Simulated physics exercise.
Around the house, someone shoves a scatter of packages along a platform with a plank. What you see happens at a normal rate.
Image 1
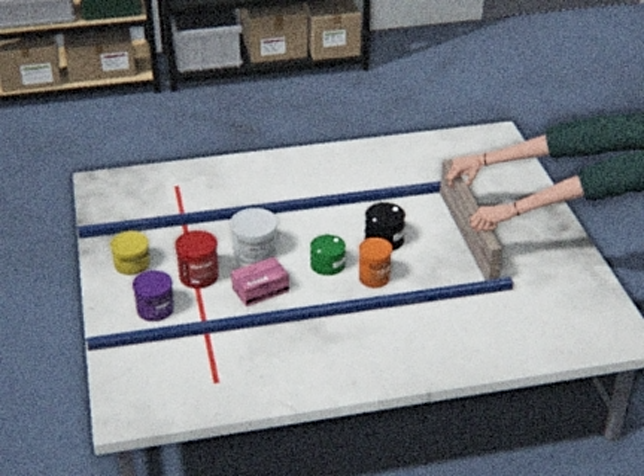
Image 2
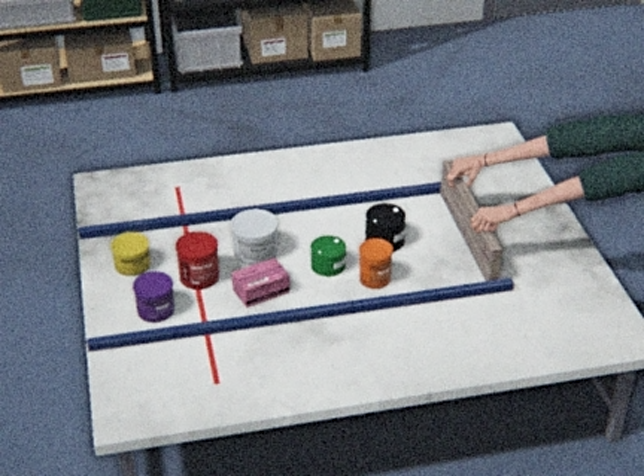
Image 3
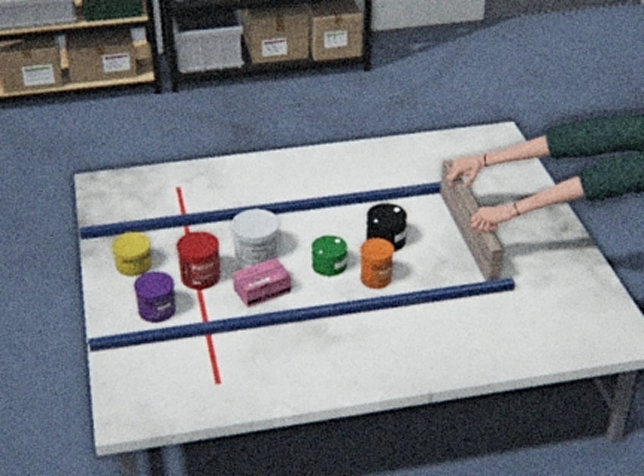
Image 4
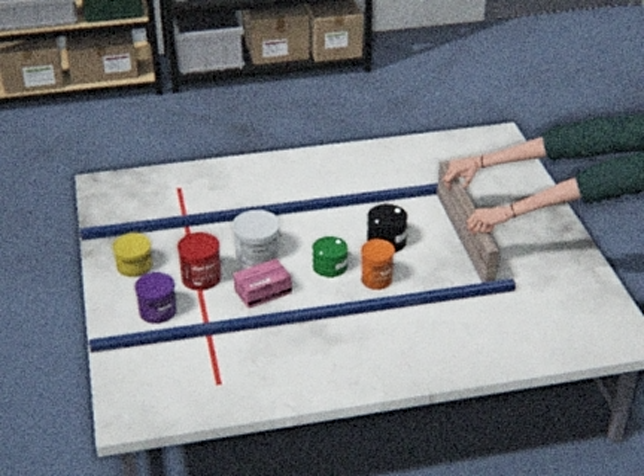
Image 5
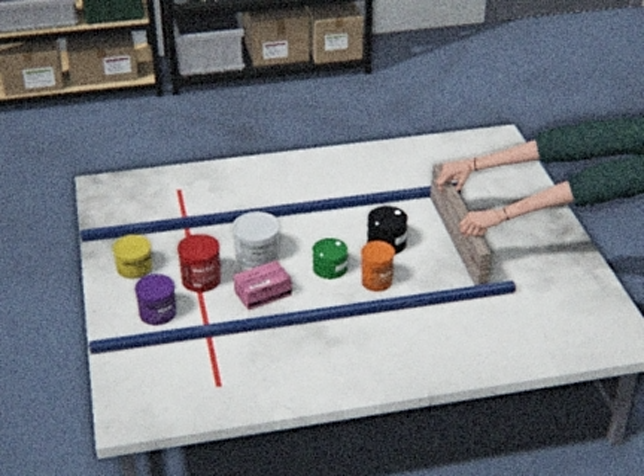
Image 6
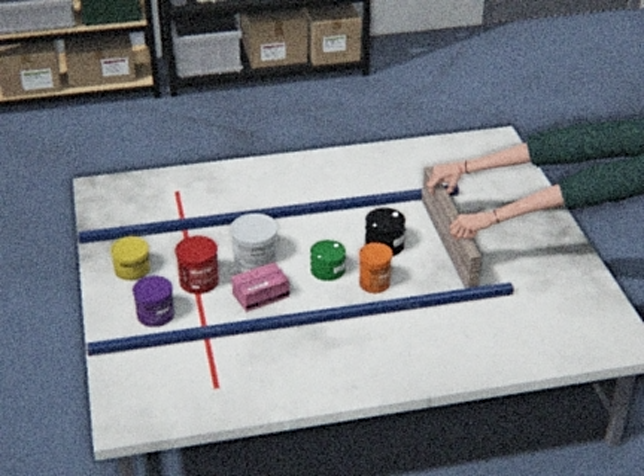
Hands pressing a wooden plank slowly leftward between blue rails on a white table, the colourful containers ahead of it staying put.
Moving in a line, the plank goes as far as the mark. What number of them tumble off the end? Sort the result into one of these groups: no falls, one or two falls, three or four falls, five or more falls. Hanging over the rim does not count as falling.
No falls.
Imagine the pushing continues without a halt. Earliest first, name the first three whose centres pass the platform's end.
First comes the yellow pail, next the purple pail, and after that the white pail.
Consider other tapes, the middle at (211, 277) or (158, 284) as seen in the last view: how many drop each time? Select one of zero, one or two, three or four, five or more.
In turn: None; 1 or 2.
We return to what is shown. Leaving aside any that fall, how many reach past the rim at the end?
Number: 1.
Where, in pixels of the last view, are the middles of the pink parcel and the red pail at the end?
In the last picture the pink parcel sits at (155, 310) while the red pail sits at (141, 271).
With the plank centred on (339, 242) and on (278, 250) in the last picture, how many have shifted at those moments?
At the first spot the count is 3, and at the second it is 6.
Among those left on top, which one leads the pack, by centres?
Yellow pail.
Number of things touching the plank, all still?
3 are in contact with it.
Soon after, none off yet; yellow pail at rest near (131, 259); purple pail at rest near (154, 302); red pail at rest near (198, 265).
After that, none off yet; yellow pail at rest near (131, 259); purple pail at rest near (154, 302); red pail displaced a little near (193, 268).
In the end, the number that fall off is zero.
